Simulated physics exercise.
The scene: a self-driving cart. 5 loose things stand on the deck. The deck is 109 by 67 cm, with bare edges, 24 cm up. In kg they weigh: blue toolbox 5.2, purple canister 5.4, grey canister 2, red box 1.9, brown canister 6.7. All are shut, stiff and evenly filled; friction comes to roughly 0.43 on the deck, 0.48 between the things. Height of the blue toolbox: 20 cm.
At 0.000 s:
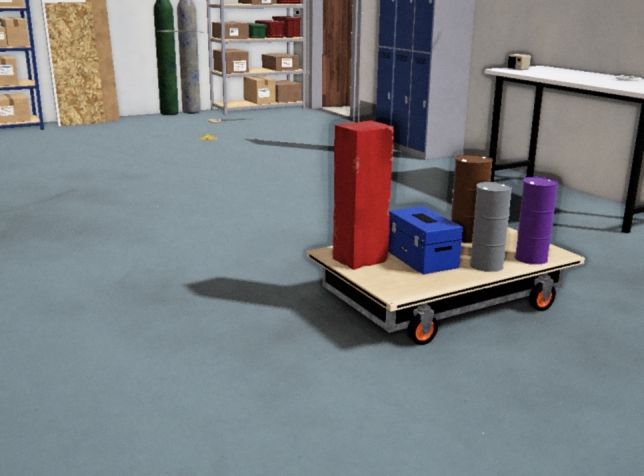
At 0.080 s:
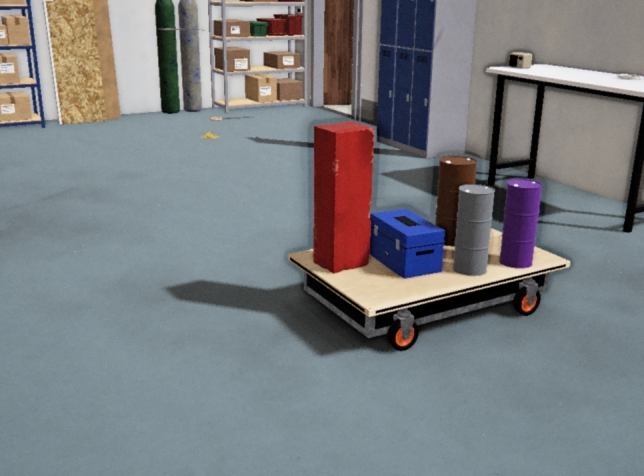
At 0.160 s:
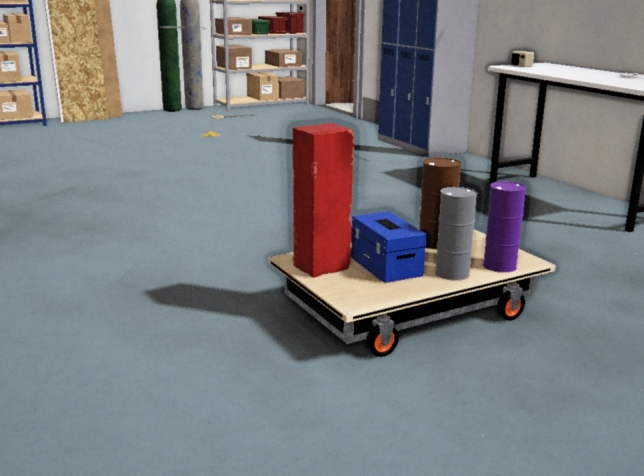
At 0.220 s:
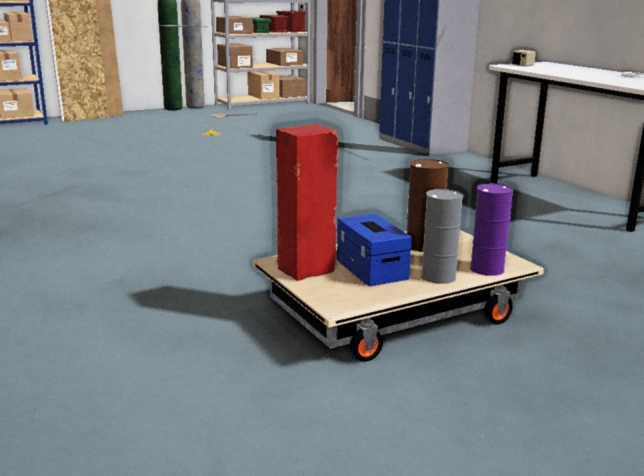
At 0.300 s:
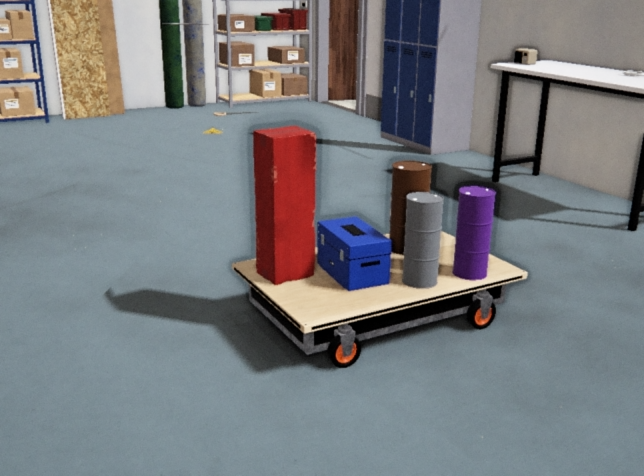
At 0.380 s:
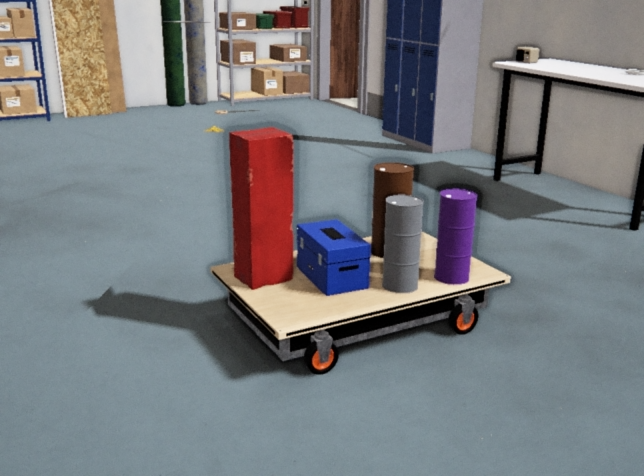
A flat wheeled cart with a pale deck and orange-hubbed wheels stands out on the blue-grey floor of a workshop, seen from slightly above by a still camera. A tall red box is at the left of the deck, a blue toolbox beside it, then brown, grey and purple canisters, with shelves, lockers and a table behind. The cart rolls steadily left and slightly nearer, its load keeping its places.
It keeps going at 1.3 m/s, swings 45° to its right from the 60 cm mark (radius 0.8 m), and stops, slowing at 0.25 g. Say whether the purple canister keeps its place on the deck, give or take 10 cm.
The purple canister keeps its place.
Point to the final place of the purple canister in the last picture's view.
Near (100, 238).
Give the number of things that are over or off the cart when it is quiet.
1 of them.
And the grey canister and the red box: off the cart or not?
The grey canister ends on the deck; the red box finishes off the cart.
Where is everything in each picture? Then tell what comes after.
In the first frame, 0 cm covered; purple canister (536, 221); blue toolbox (423, 239).
In the second frame, 10 cm covered; red box (343, 198); brown canister (455, 201).
In the third frame, 21 cm covered; blue toolbox (387, 246); grey canister (456, 234).
In the fourth frame, 29 cm covered; red box (307, 203); brown canister (427, 205).
In the fifth frame, 39 cm covered; blue toolbox (353, 252); grey canister (422, 240).
In the sixth frame, 49 cm covered; purple canister (455, 237); red box (263, 209).
Around 0.78 s, 101 cm covered, turned 19°; red box at 24° to upright.
Around 1.08 s, 140 cm covered, turned 43°; red box on its side.
Around 1.68 s, 187 cm covered, turned 45°; red box now off the cart.
Finally (2.9 s), off the cart, red box; the other 4 still in place (within 10 cm). In the last view, purple canister near (100, 238).
